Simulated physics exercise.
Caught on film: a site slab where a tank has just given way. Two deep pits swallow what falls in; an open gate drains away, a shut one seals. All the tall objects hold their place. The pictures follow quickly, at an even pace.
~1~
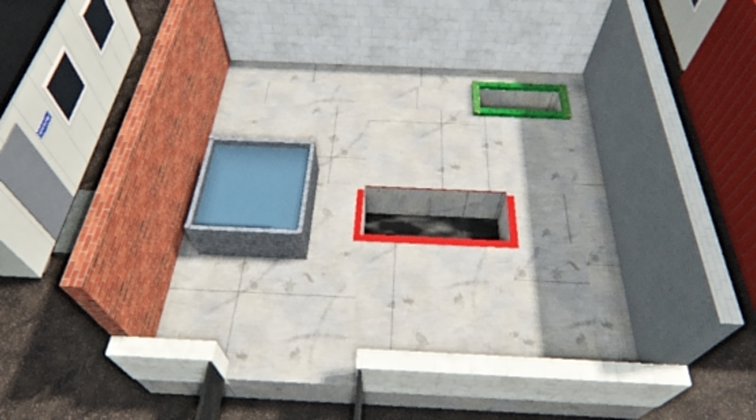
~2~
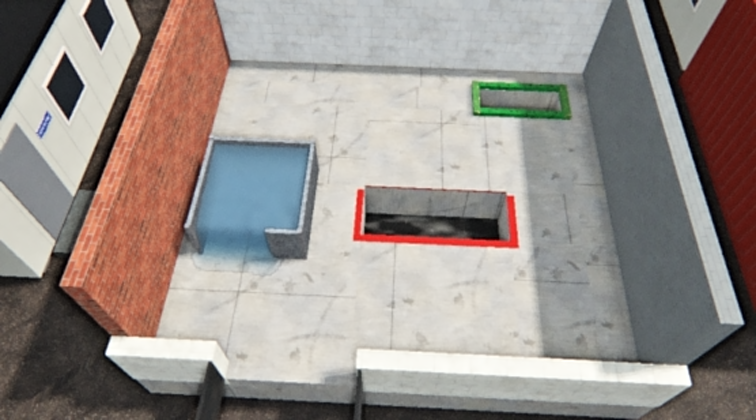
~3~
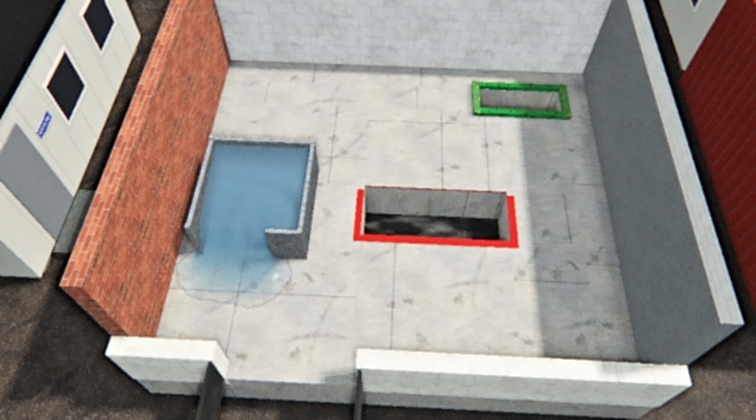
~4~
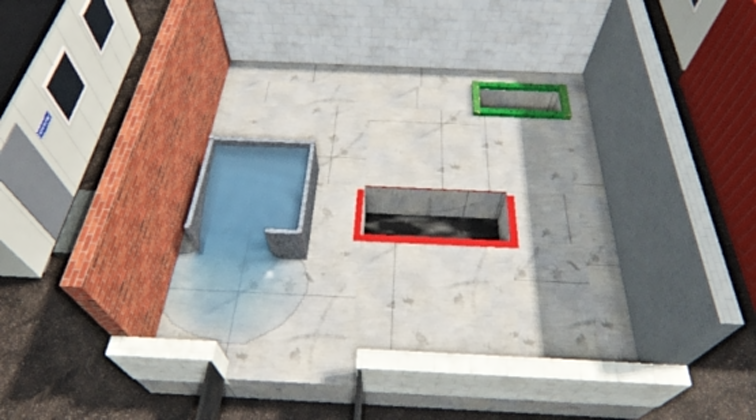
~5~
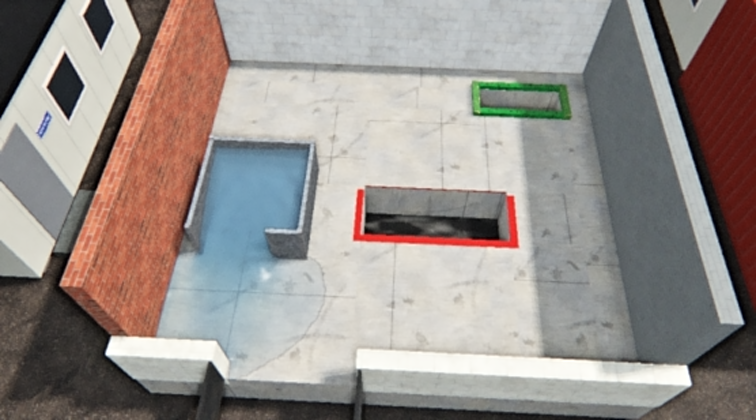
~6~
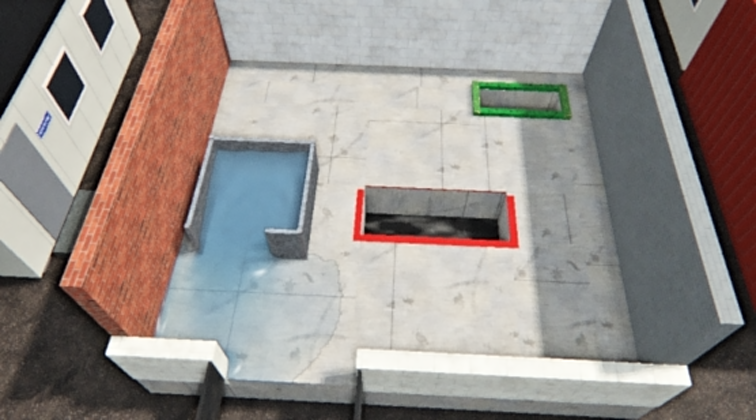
Water pours from the tank's open front and spreads across the slab toward the viewer.
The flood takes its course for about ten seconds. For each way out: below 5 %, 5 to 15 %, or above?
The gate takes above 15 %; the red pit takes not even 5 %; the green pit takes not even 5 %.
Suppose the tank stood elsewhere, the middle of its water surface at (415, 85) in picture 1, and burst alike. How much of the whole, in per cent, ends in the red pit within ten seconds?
In per cent: Red 75.
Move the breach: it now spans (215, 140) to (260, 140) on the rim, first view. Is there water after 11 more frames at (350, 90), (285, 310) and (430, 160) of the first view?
One after the other: Awash, no water, clear.
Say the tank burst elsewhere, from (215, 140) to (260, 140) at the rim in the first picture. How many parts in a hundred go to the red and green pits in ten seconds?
Parts in a hundred: Red 20, green 4.
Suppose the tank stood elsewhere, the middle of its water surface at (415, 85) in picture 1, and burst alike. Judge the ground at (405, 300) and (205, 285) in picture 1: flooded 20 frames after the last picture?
In turn: Not flooded, covered.
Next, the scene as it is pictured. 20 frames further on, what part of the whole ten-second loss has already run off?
I make it 55 per cent.
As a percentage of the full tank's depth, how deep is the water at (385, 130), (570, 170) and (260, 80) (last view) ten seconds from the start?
Roughly 2, 4 and 2 per cent, in turn.
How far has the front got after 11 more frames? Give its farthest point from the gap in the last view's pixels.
Around (438, 372).
A moment on, water covers 10 % of the floor; the gate 7 %, the red pit 0 %, the green pit 0 %.
Next, water covers 15 % of the floor; the gate 17 %, the red pit 0 %, the green pit 0 %.
Then, water covers 35 % of the floor; the gate 29 %, the red pit 0 %, the green pit 0 %.
Later, water covers 50 % of the floor; the gate 40 %, the red pit 1 %, the green pit 0 %.
In the end, water covers 60 % of the floor; the gate 48 %, the red pit 3 %, the green pit 0 %.
